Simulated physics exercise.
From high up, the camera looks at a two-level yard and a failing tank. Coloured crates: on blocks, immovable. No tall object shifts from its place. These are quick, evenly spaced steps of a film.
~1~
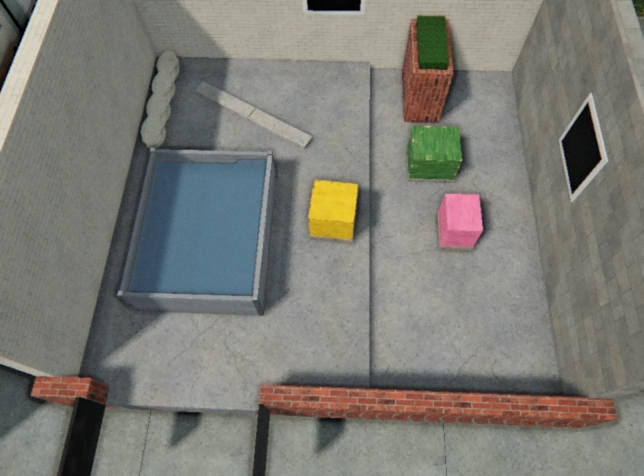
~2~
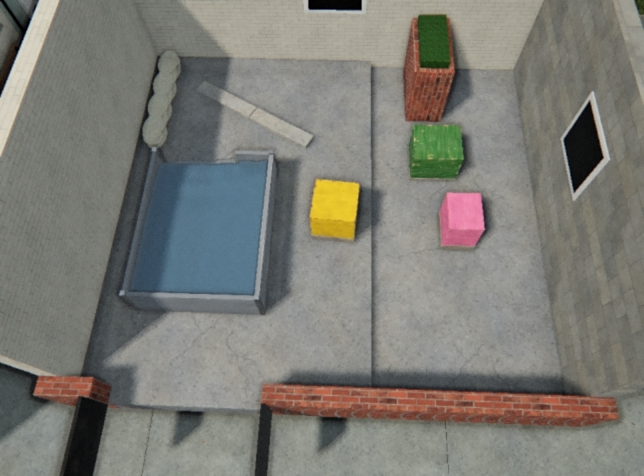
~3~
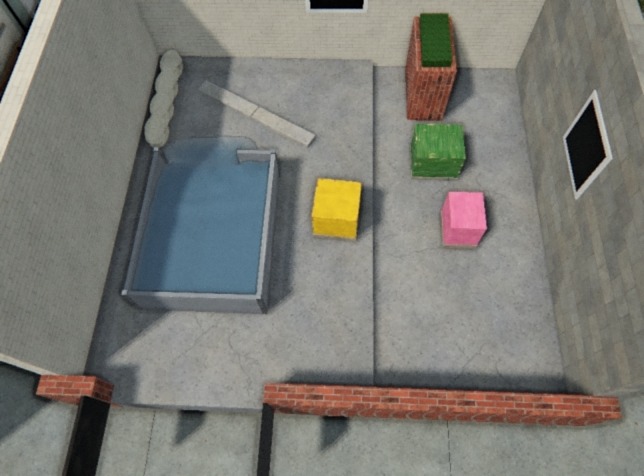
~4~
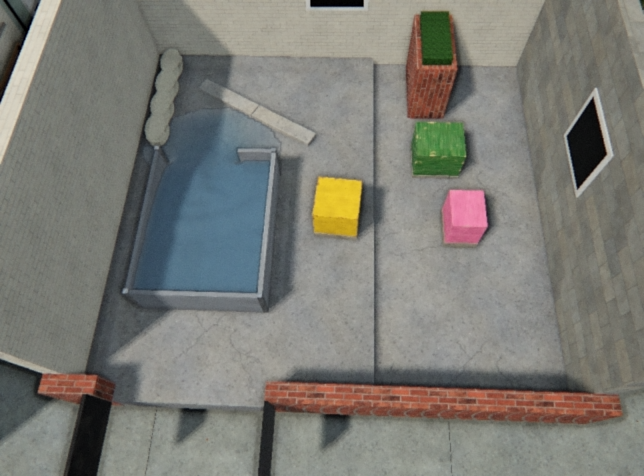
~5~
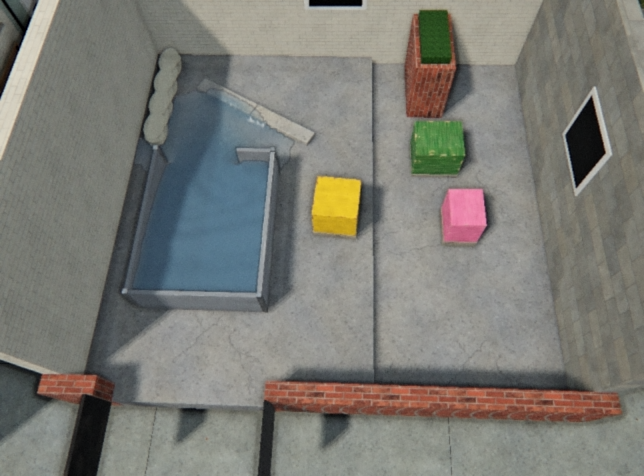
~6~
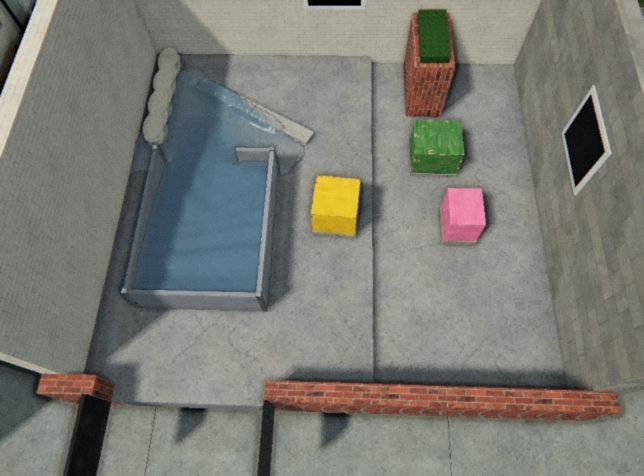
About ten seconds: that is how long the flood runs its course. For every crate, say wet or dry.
Pink crate - dry; yellow crate - dry; green crate - wet.
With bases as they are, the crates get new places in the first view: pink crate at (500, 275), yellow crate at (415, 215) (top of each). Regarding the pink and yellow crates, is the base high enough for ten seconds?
The pink crate stays untouched, the yellow crate is flooded.
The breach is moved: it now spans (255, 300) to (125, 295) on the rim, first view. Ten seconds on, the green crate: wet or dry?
One by one: The green one remains dry.
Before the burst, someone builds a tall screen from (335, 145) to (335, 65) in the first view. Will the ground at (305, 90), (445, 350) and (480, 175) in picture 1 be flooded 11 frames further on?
As listed: Flooded, no water, free of water.
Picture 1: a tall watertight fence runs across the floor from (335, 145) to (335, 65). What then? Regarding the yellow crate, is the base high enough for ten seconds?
In short: Yellow crate takes water.
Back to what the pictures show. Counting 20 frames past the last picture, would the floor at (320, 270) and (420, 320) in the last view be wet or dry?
First spot spared, second spot spared.
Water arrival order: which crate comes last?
Last is the pink one.
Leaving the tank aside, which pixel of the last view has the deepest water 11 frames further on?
Somewhere around (197, 57).
A moment on, water covers 20 % of the floor; the pink crate not reached, the yellow crate not reached, the green crate not reached.
Next, water covers 25 % of the floor; the pink crate not reached, the yellow crate water round its plinth, the green crate not reached.
Then, water covers 40 % of the floor; the pink crate not reached, the yellow crate water round its plinth, the green crate water round its plinth.
Later, water covers 75 % of the floor; the pink crate water round its plinth, the yellow crate water round its plinth, the green crate water round its plinth.
In the end, water covers 90 % of the floor; the pink crate stayed above the water, the yellow crate stayed above the water, the green crate was topped.
